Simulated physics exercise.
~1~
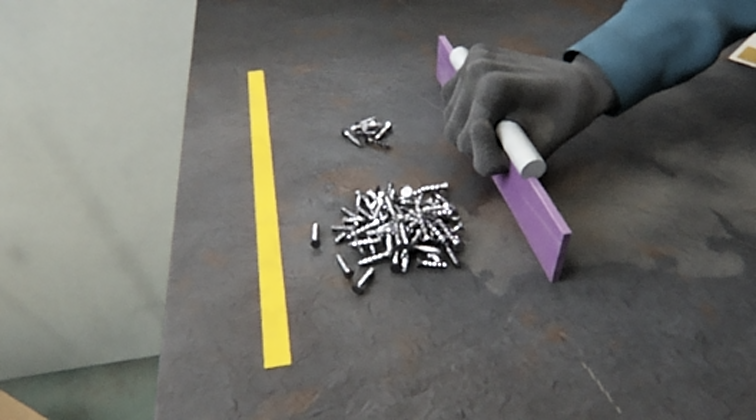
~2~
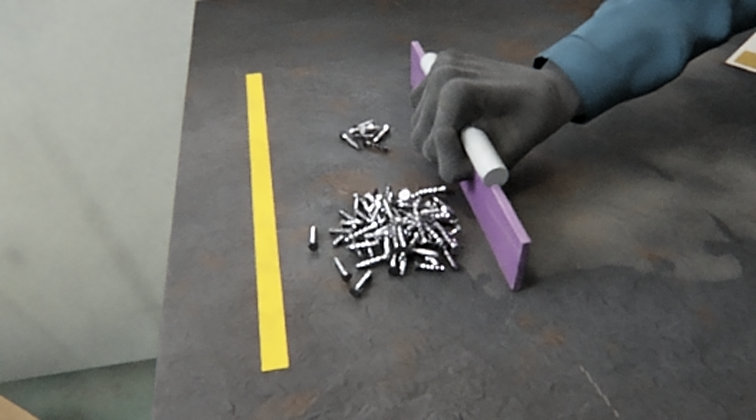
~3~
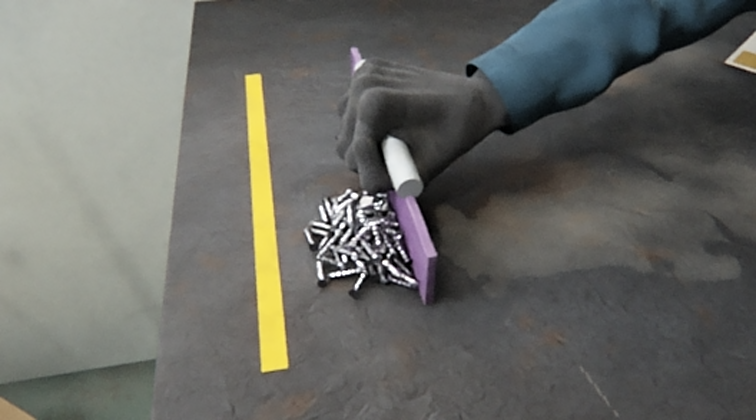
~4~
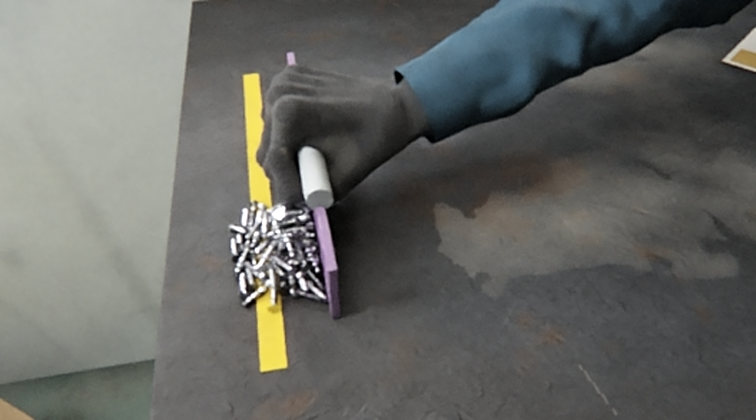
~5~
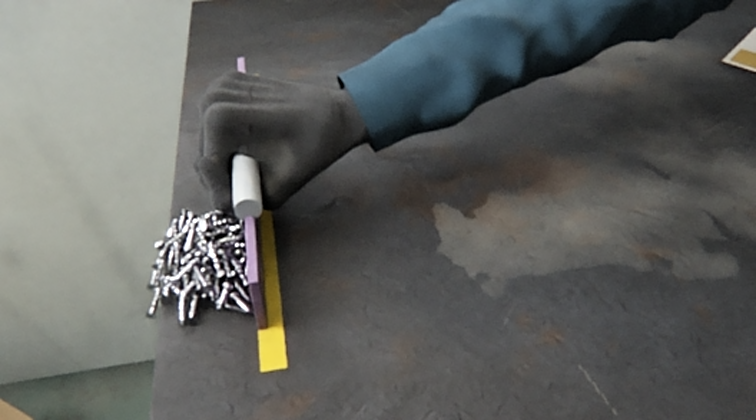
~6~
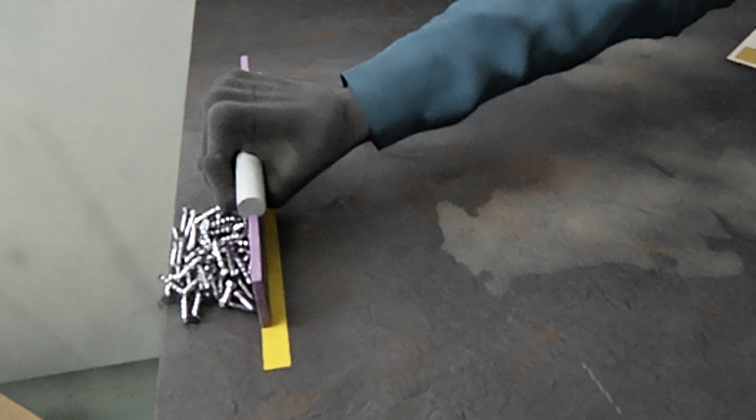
In this clip, a gray-gloved hand sweeps a purple scraper leftward across a dark table, pushing a large pile of small metallic pieces over yellow tape while a smaller cluster disappears behind the hand. The scraper stops at the tape, with the large pile bunched at the table's left edge.
